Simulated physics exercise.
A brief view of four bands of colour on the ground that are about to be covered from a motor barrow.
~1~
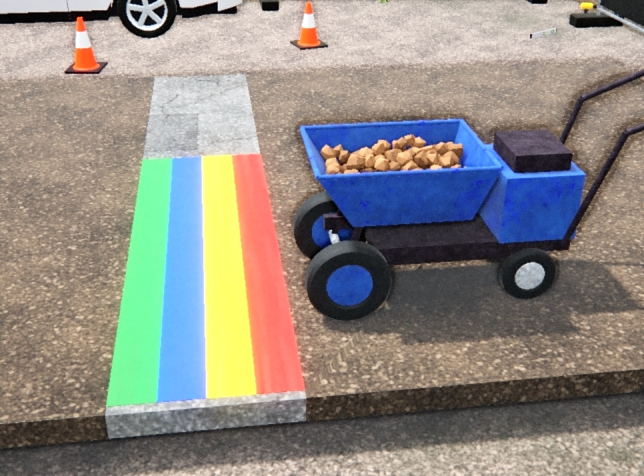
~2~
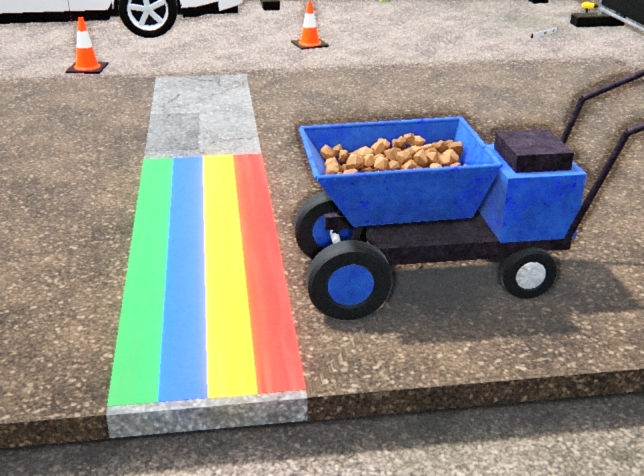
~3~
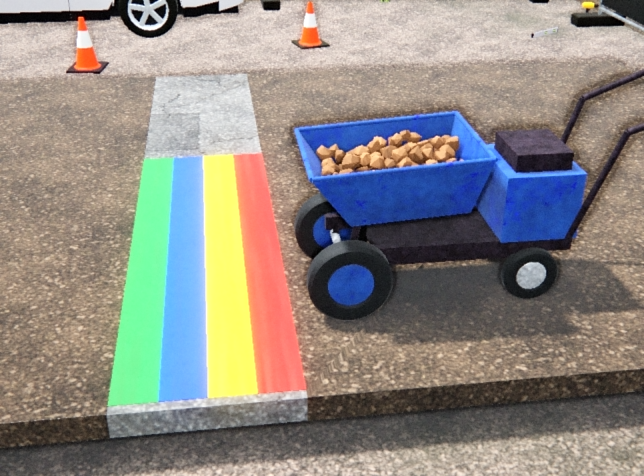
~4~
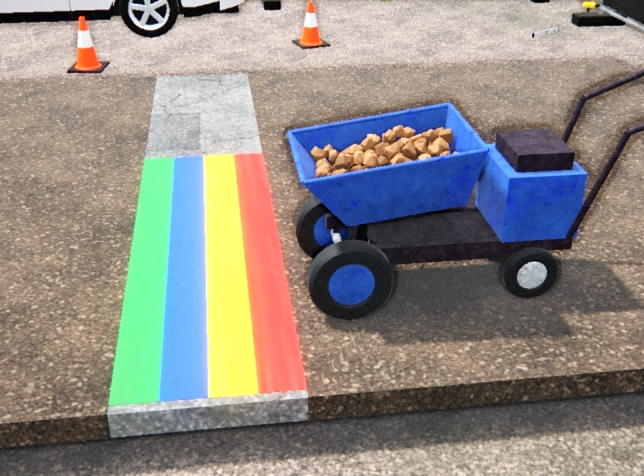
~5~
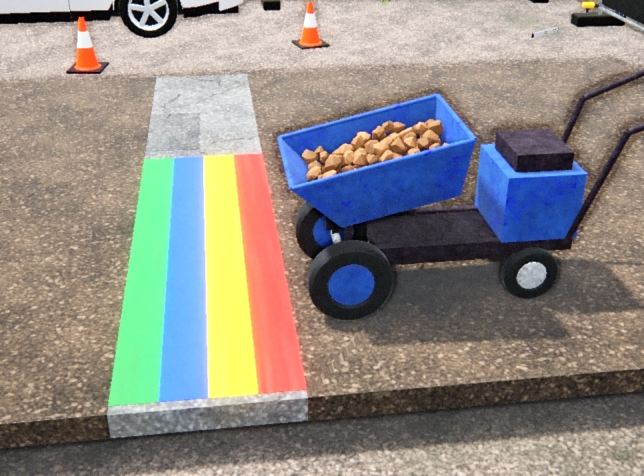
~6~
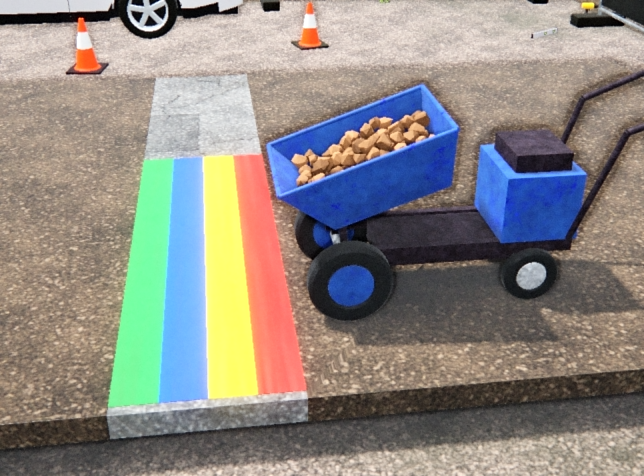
At first, a blue motor barrow loaded with brown clods stands with its skip level, to the right of green, blue, yellow and red bands on the ground. The skip then tilts gradually, its right end rising and its left lip lowering toward the red band, while the wheels stay still.
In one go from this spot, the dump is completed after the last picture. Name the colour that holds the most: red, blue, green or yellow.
That would be blue.
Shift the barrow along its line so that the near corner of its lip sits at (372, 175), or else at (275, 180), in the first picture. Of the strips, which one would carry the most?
On the first try it comes out as the yellow one, and on the second as the strip in green.
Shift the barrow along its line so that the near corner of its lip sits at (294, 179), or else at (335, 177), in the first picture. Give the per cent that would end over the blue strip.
Result: Try 1 = 30 %, try 2 = 30 %.
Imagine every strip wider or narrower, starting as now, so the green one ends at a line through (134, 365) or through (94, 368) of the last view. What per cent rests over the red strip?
In order, 0 % and 0 %.
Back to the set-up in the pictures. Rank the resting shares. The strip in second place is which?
The next spot goes to the green one.
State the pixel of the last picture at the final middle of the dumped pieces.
I'd say the middle ends up at about (171, 291).
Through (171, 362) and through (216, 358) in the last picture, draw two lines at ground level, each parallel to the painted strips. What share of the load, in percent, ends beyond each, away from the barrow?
The first comes to 40 per cent, the second to 80 per cent.
Just after the last frame, skip tipped steeply; every one in the skip.
A moment on, skip tipped right over; roughly two thirds in the skip; about a tenth over the yellow strip; roughly a quarter over the blue strip; about a tenth over the green strip; just a few falling.
Further on, skip tipped right over; roughly a quarter in the skip; about a tenth over the yellow strip; roughly a third over the blue strip; roughly a quarter over the green strip; about a tenth off the paint.
When it is over, skip tipped right over; about a tenth in the skip; not one over the red strip; about a tenth over the yellow strip; roughly a third over the blue strip; roughly a quarter over the green strip; about a tenth off the paint.
